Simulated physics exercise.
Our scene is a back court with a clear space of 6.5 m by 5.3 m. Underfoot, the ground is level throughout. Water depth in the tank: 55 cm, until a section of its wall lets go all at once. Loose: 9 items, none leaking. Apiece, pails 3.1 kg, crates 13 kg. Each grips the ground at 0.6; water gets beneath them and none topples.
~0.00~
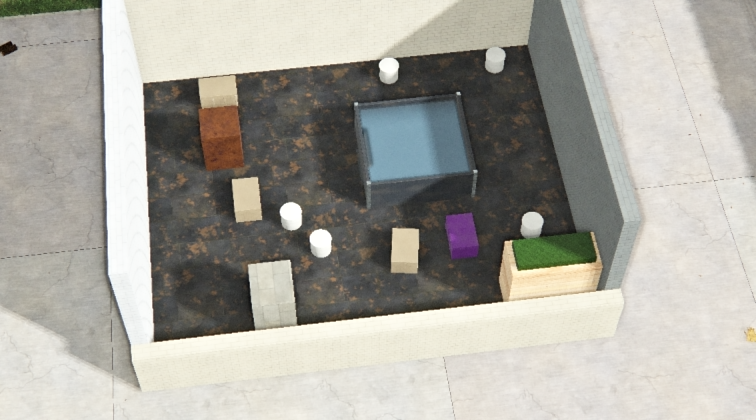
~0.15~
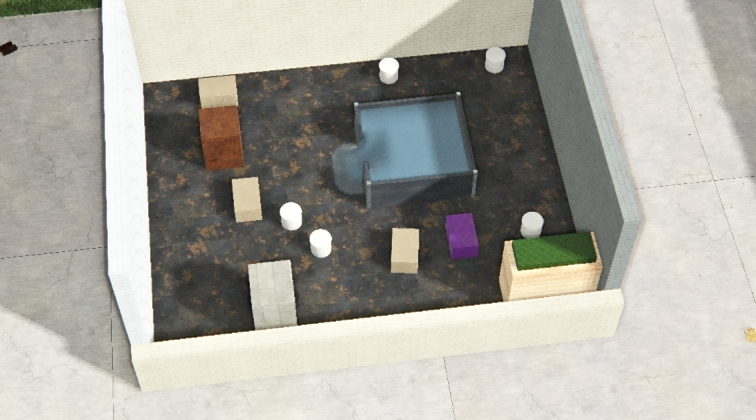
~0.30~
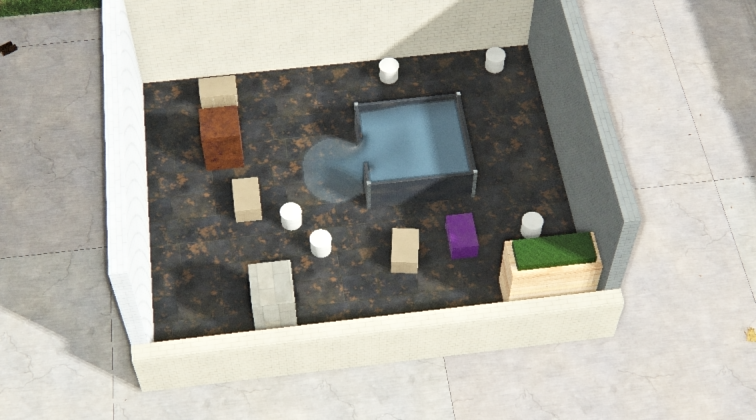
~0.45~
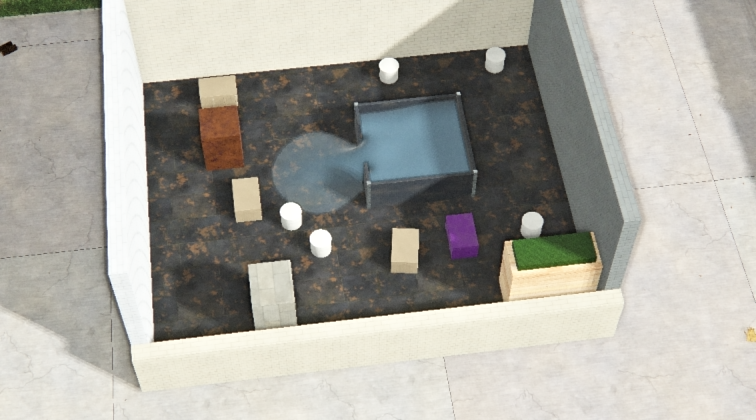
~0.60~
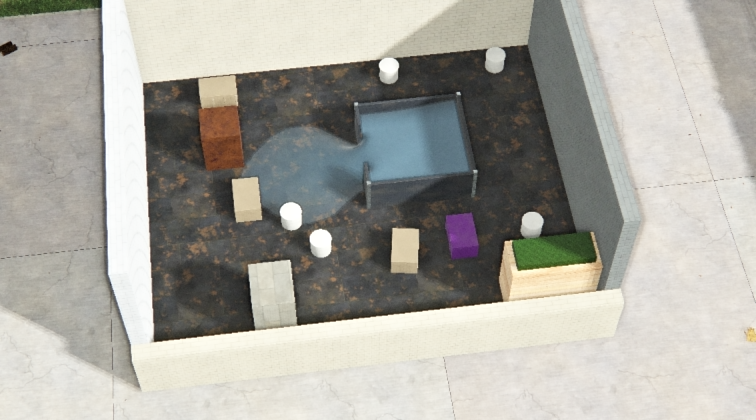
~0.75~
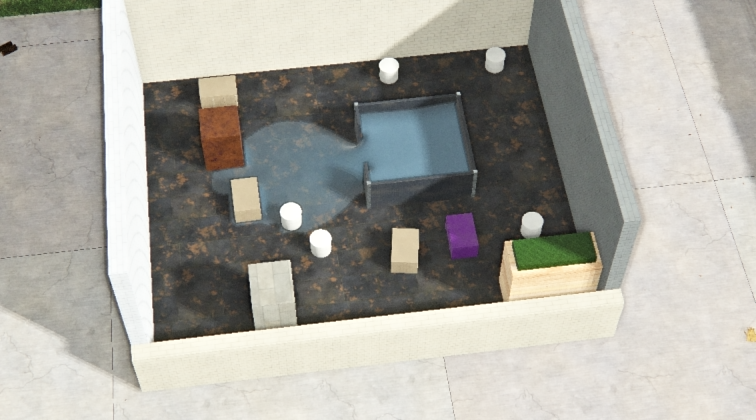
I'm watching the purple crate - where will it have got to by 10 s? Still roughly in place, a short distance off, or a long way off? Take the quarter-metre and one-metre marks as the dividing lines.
By then it is roughly where it began.
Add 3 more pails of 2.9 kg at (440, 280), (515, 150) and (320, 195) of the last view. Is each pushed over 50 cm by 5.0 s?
Well, in that order it's lower, lower and higher.
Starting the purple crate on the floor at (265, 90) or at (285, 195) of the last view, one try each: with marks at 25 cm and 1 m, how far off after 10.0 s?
Outcomes in order: It is taken a long way; it is taken a long way.
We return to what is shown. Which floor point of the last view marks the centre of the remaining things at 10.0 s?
At about (396, 197).
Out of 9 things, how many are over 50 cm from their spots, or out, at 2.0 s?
That would be 2.
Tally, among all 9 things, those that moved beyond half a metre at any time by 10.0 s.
5.
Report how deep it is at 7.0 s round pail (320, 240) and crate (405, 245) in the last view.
3 and 1 cm.
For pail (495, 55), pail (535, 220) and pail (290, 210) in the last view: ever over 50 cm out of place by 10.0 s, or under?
In turn: Under, short of it, past it.
After 2.0 s the purple crate is near (462, 230), 0.0 m from its start, aground; 1 afloat.
After 4.5 s the purple crate is near (462, 230), 0.0 m from its start, aground; 3 afloat.
After 7.0 s the purple crate is near (462, 230), 0.0 m from its start, aground; 3 afloat.
After 10.0 s the purple crate is near (462, 230), 0.0 m from its start, aground; 2 afloat.
